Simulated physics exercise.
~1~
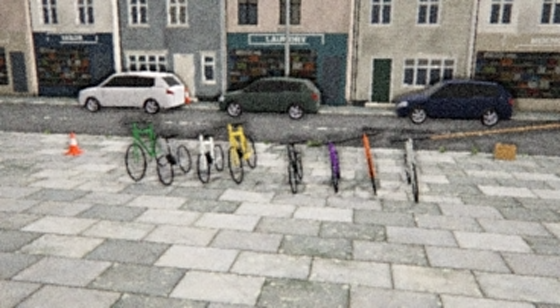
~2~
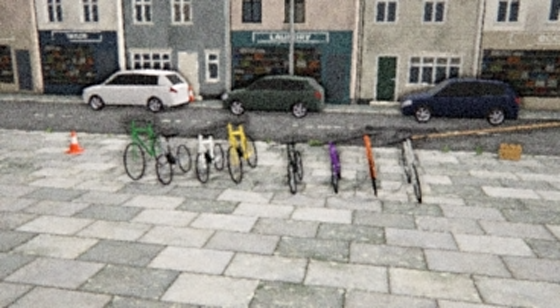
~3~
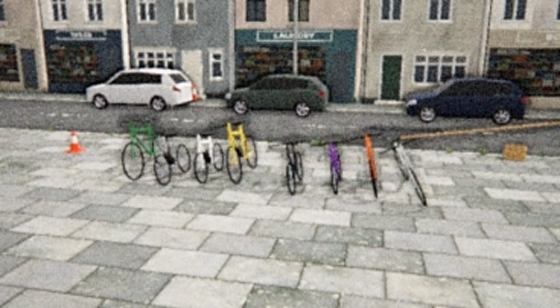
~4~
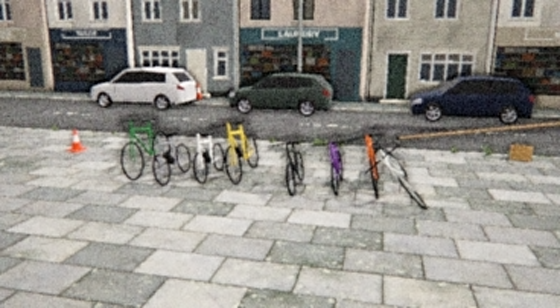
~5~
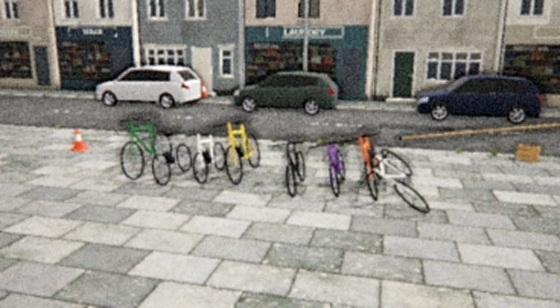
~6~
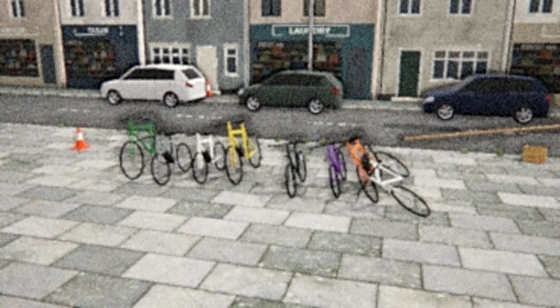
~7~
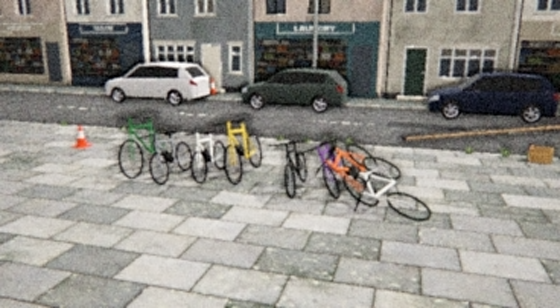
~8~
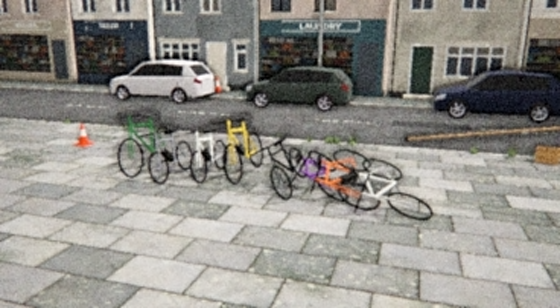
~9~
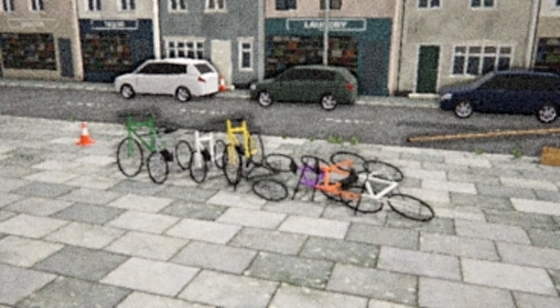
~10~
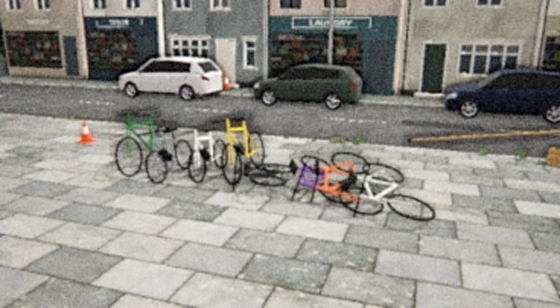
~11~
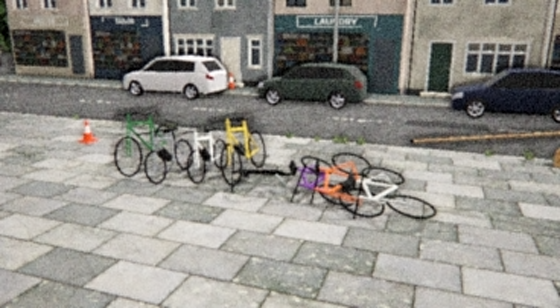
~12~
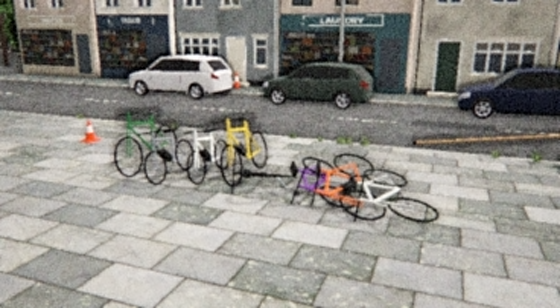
The clip opens on a row of bicycles standing on grey paving, with parked cars and shopfronts across the road behind them. The bicycle at the right end, a pale one, begins to lean left and swings down against the orange bicycle. The orange one tips over in turn and knocks the purple one, which topples into the dark bicycle beside it. That dark bicycle drops flat to the left, just short of upsetting the yellow one. At the end the right-hand bicycles lie in a tangle, while the yellow, white and green ones still stand.
